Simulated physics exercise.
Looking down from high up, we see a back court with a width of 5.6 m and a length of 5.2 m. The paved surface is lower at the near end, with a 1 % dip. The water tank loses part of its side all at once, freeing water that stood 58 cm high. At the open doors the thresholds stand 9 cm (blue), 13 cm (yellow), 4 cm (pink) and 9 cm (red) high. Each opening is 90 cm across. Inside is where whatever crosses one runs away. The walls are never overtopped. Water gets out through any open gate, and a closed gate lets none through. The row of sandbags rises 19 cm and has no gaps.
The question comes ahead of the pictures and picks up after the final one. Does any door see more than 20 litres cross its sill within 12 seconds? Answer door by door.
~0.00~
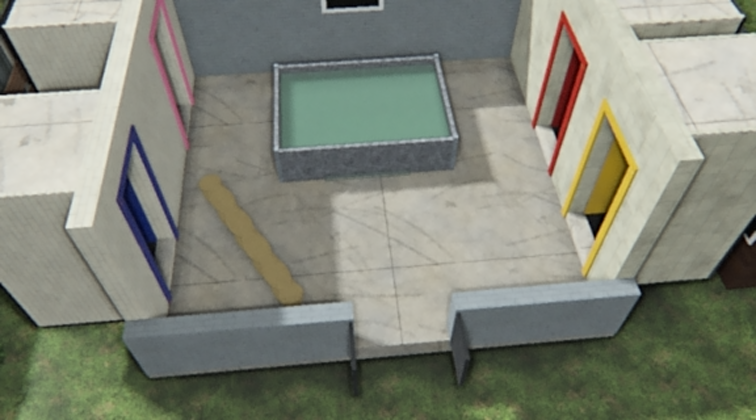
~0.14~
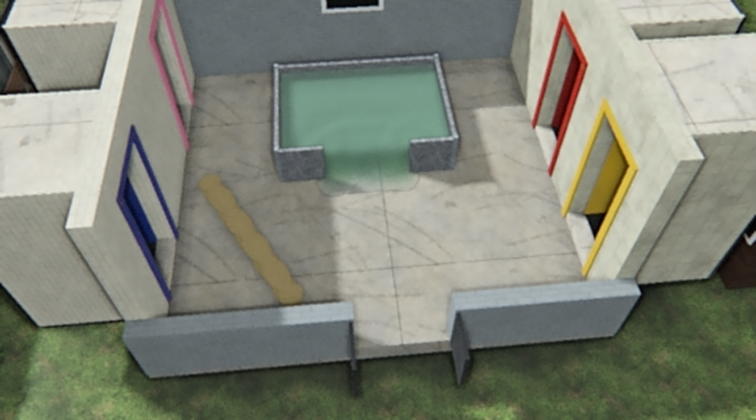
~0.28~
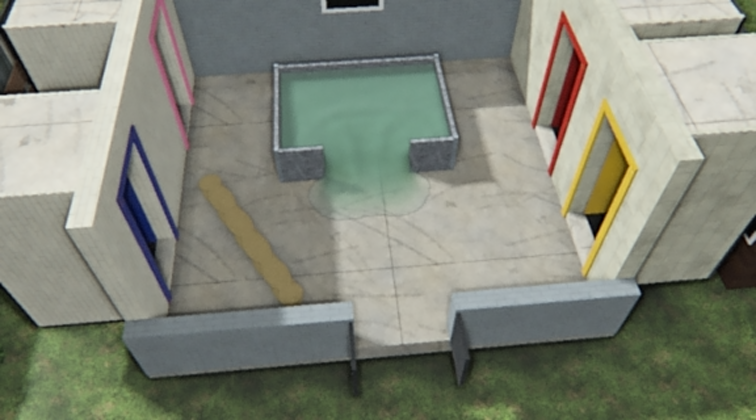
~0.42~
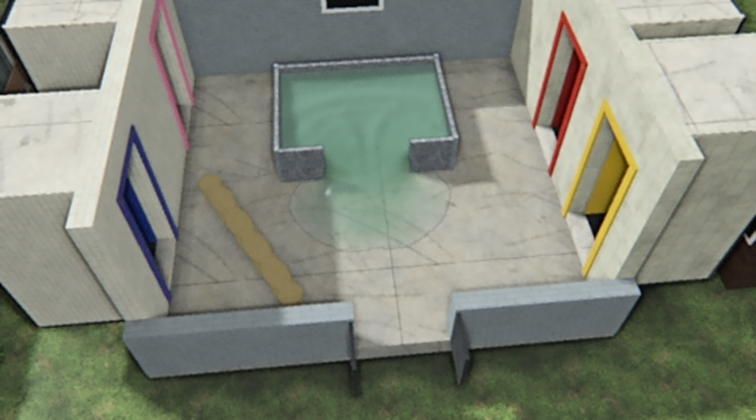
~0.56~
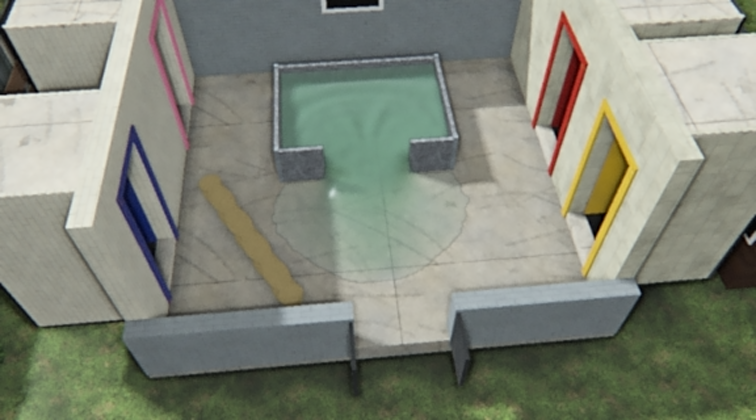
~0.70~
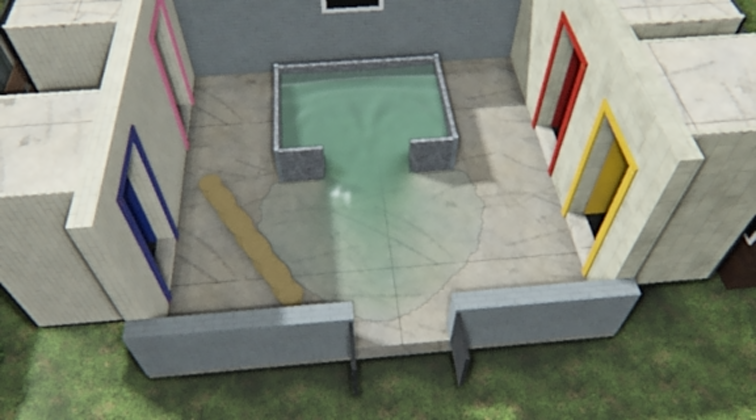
Taking each door, the blue door does not; the yellow door does not; the pink door does not; the red door does not.
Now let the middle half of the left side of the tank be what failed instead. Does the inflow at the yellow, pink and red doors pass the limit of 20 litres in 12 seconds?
Log - yellow: Threshold not reached, pink: Threshold topped, red: Threshold not reached.
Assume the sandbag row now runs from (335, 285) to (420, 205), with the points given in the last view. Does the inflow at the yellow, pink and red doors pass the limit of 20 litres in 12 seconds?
Against the limit, the yellow door stays within it, the pink door goes beyond it and the red door stays within it.
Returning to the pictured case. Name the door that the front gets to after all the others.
The pink door is last.
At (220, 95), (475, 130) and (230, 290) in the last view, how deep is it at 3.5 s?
0, 0 and 3 cm.
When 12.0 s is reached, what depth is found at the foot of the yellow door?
It's some 4.5 centimetres deep.
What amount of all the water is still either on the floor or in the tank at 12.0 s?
Roughly 56 per cent is still there.
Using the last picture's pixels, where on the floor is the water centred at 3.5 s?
I'd put it close to (374, 194).
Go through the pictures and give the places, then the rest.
In the first frame, still water, 58 cm deep, in the water tank at (362, 105).
In the second frame, the front is at (414, 178), 0.7 m from the gap at (367, 163); 0.3 m2 of floor is under water; 58 cm left at the back of the water tank.
In the third frame, the front is at (329, 213), 0.9 m from the gap at (367, 165); 1.0 m2 of floor is under water; 58 cm left at the back of the water tank.
In the fourth frame, the front is at (407, 241), 1.4 m from the gap at (367, 166); 2.3 m2 of floor is under water; 57 cm left at the back of the water tank.
In the fifth frame, the front is at (364, 277), 1.9 m from the gap at (367, 165); 3.5 m2 of floor is under water; 52 cm left at the back of the water tank.
In the sixth frame, the front is at a hidden place, 2.5 m from the gap at (367, 164); 5.0 m2 of floor is under water; 48 cm left at the back of the water tank.
After 1.4 s water covers 30 % of the floor and is deepest (37 cm) near (323, 333); blue door not reached, yellow door not reached, pink door not reached, red door not reached.
After 2.2 s water covers 45 % of the floor and is deepest (36 cm) near (597, 309); blue door not reached, yellow door not reached, pink door not reached, red door not reached.
After 3.5 s water covers 60 % of the floor and is deepest (22 cm) near (337, 332); blue door 10 cm at the sill, 1 L in, yellow door 11 cm at the sill, 0 L in, pink door not reached, red door 3 cm at the sill, 0 L in.
After 7.0 s water covers 90 % of the floor and is deepest (12 cm) near (223, 342); blue door 8 cm at the sill, 3 L in, yellow door 7 cm at the sill, 1 L in, pink door 2 cm at the sill, 0 L in, red door 3 cm at the sill, 0 L in.
After 12.0 s water covers 95 % of the floor and is deepest (8 cm) near (165, 347); blue door 8 cm at the sill, 4 L in, yellow door 5 cm at the sill, 1 L in, pink door 5 cm at the sill, 3 L in, red door 6 cm at the sill, 0 L in.
